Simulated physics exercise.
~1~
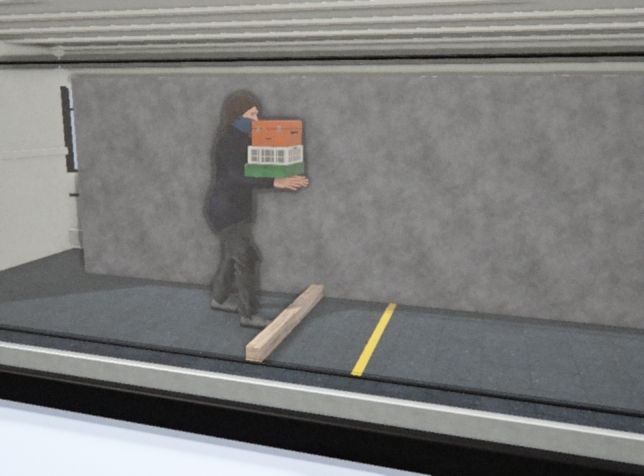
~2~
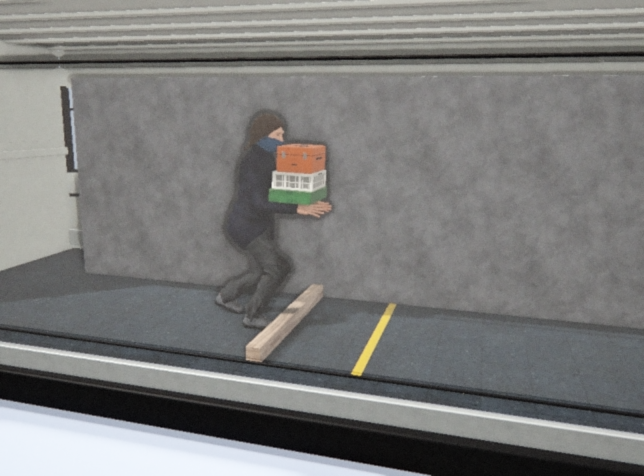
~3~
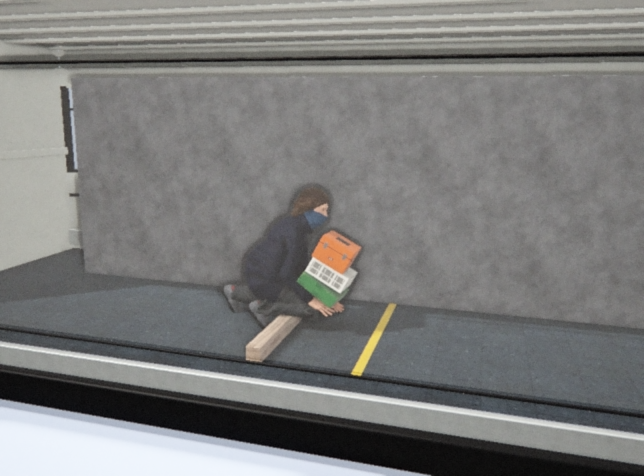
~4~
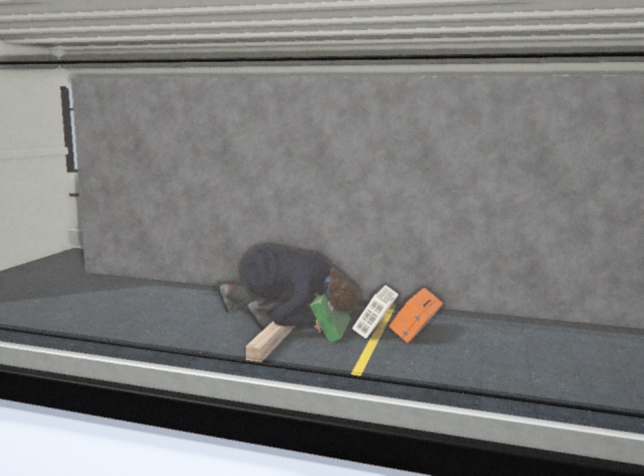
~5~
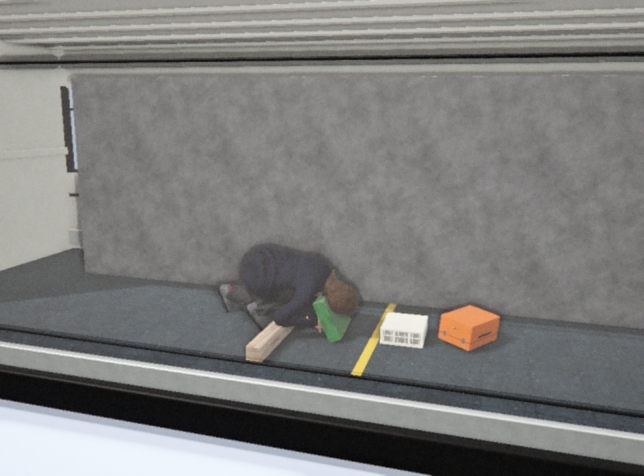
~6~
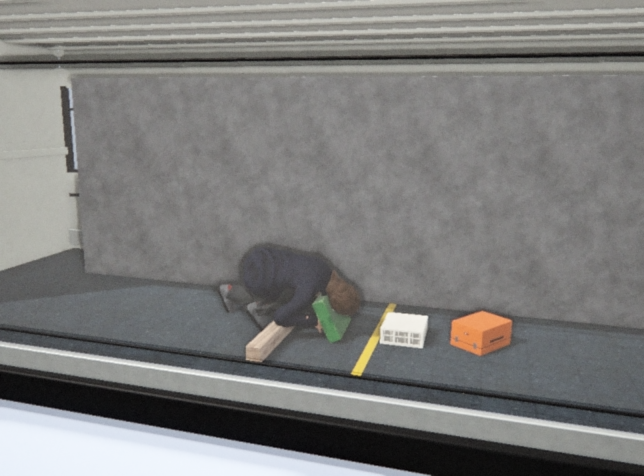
A person carrying three stacked boxes falls over a beam, spilling two past a yellow line.
